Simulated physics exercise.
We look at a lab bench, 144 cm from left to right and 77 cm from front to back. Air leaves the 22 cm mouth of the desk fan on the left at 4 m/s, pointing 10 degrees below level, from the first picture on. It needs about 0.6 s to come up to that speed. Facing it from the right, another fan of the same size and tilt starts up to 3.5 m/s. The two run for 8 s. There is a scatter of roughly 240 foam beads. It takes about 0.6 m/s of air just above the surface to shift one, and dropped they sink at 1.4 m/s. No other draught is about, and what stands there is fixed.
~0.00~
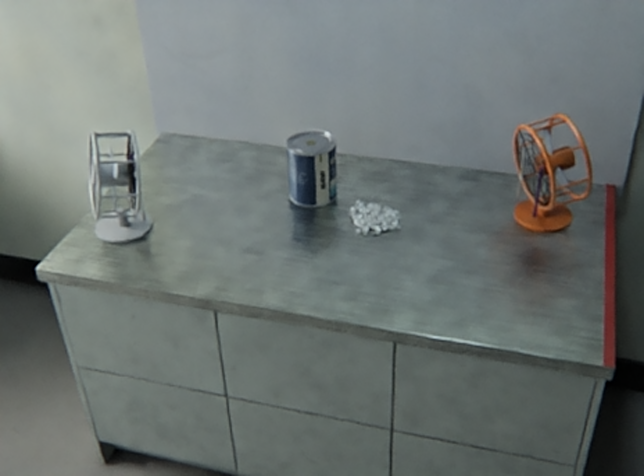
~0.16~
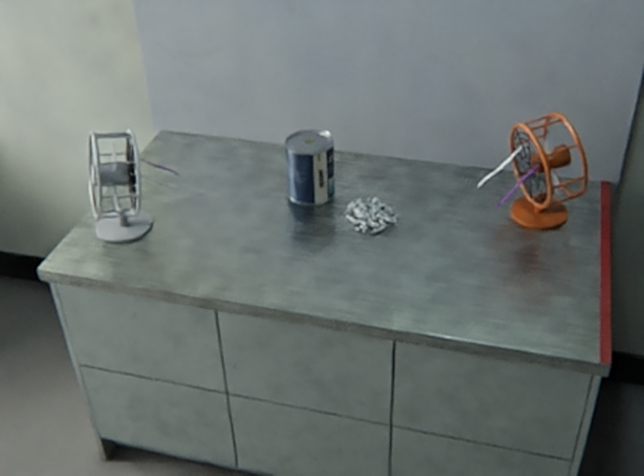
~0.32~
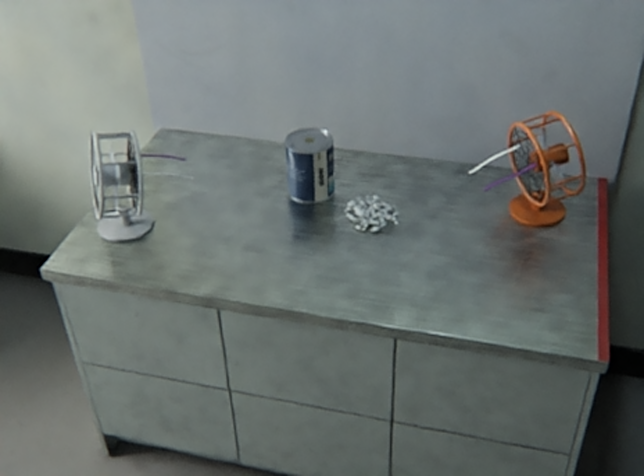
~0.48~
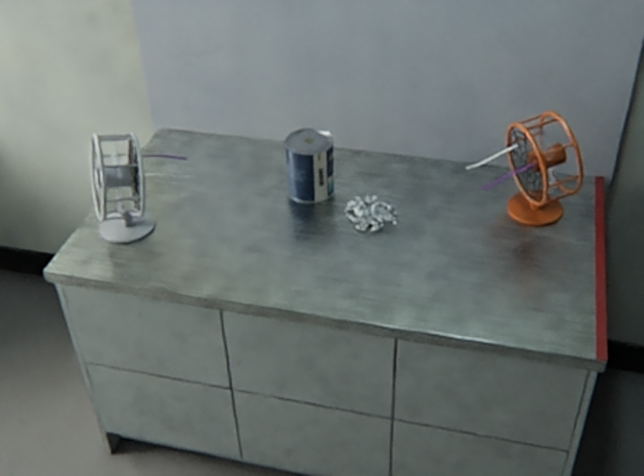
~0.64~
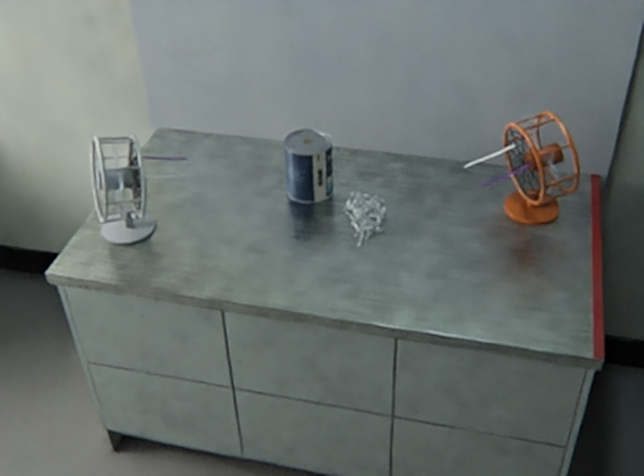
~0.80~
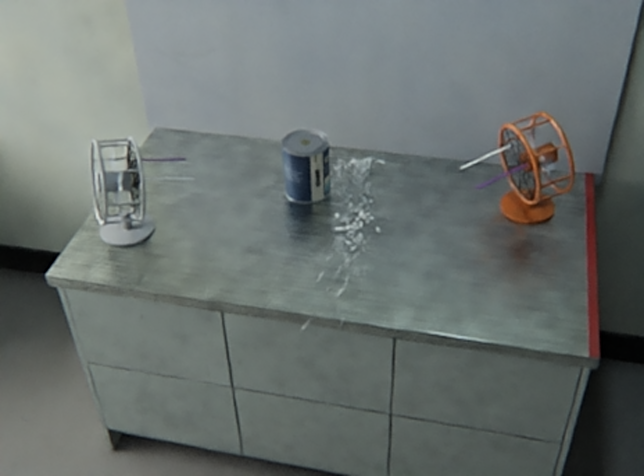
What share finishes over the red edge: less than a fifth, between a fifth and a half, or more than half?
The share over the red edge is over half.
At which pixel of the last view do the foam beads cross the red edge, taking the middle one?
At about (594, 184).
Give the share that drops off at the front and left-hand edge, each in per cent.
Roughly 30 % front, 0 % left-hand.
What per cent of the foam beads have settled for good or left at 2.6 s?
Near 70 %.
After 1.6 s, 14 % are over the red edge; the middle of those left on the top is near (574, 176); 32 % are gone or lie where they will stay.
After 2.6 s, 48 % are over the red edge; the middle of those left on the top is near (543, 167); 71 % are gone or lie where they will stay.
After 4.4 s, 66 % are over the red edge; 99 % are gone or lie where they will stay.
After 8.0 s, at the end, 68 % are over the red edge.
